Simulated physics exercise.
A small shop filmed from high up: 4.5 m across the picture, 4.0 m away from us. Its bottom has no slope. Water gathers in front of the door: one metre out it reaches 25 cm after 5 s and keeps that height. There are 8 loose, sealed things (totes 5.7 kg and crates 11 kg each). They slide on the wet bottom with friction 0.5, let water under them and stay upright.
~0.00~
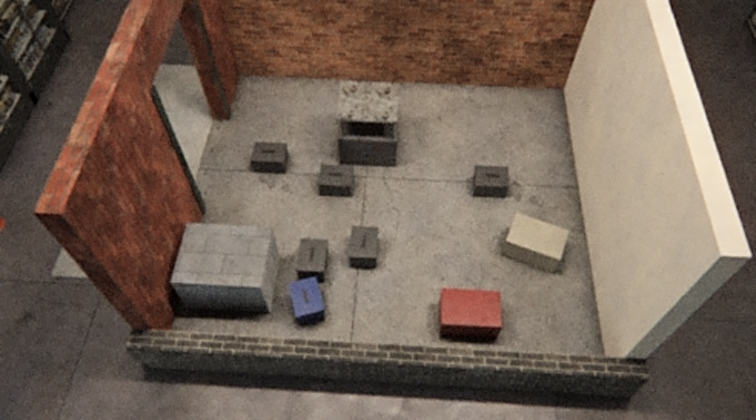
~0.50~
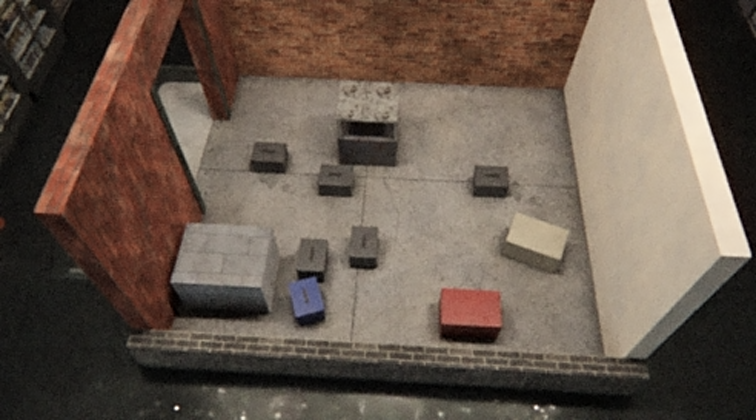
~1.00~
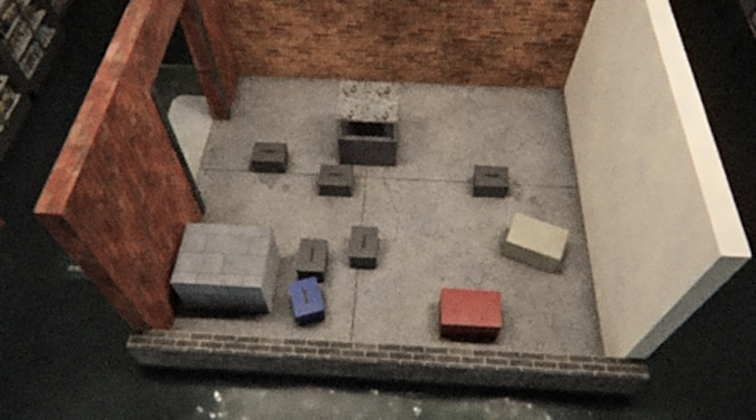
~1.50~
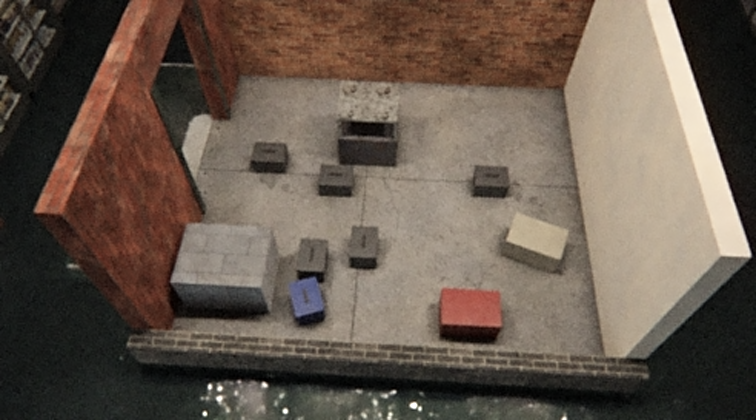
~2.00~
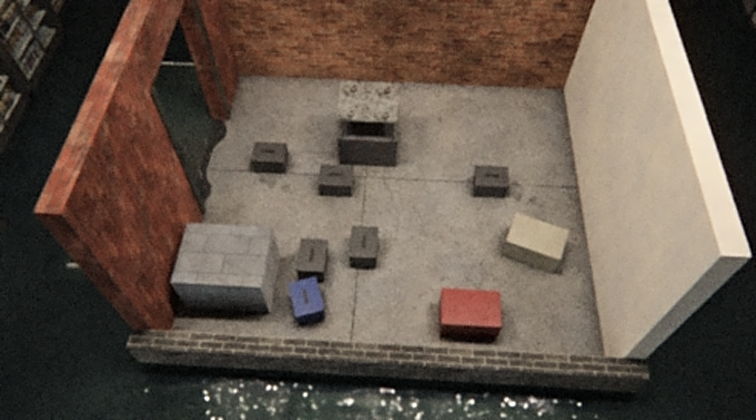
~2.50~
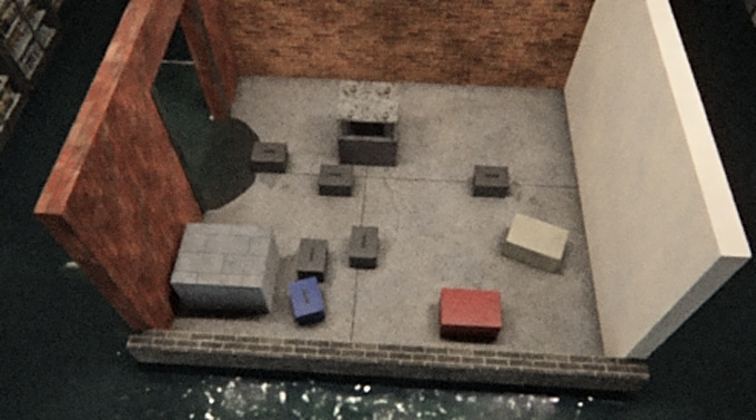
A small open-topped room with brick walls at the left and back and a pale wall at the right is seen from high up by a still camera. A large grey block sits near the front left beside a blue tote, with a red crate and a cream box toward the right and dark boxes around a grey stand. Dark water spreads around the outside, then creeps through the left doorway across the floor, while everything inside stays put.
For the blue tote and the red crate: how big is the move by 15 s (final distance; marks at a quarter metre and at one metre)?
Blue tote slides a little, red crate travels far.
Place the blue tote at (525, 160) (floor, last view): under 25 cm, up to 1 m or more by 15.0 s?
It gets carried off.
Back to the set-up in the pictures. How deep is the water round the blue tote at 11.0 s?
About 5 cm.
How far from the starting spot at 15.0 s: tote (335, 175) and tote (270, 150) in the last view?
In turn: 120 cm, 200 cm.
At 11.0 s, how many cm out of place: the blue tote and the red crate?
About 20 and 120 cm.
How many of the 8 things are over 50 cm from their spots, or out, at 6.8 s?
4 of them.
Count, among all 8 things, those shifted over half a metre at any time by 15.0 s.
That makes 8.
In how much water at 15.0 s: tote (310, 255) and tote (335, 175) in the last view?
Roughly 19 and 13 cm.
After 3.5 s the blue tote is near (306, 296), 0.0 m from its start, aground; the red crate is near (471, 307), 0.0 m from its start, aground; 0 afloat.
After 6.8 s the blue tote is near (305, 298), 0.0 m from its start, aground; the red crate is near (475, 310), 0.1 m from its start, aground; 2 afloat.
After 11.0 s the blue tote is near (287, 294), 0.2 m from its start, afloat; the red crate is near (563, 259), 1.1 m from its start, afloat; 8 afloat.
After 15.0 s the blue tote is near (354, 310), 0.5 m from its start, afloat; the red crate is near (435, 145), 2.1 m from its start, afloat; 8 afloat.
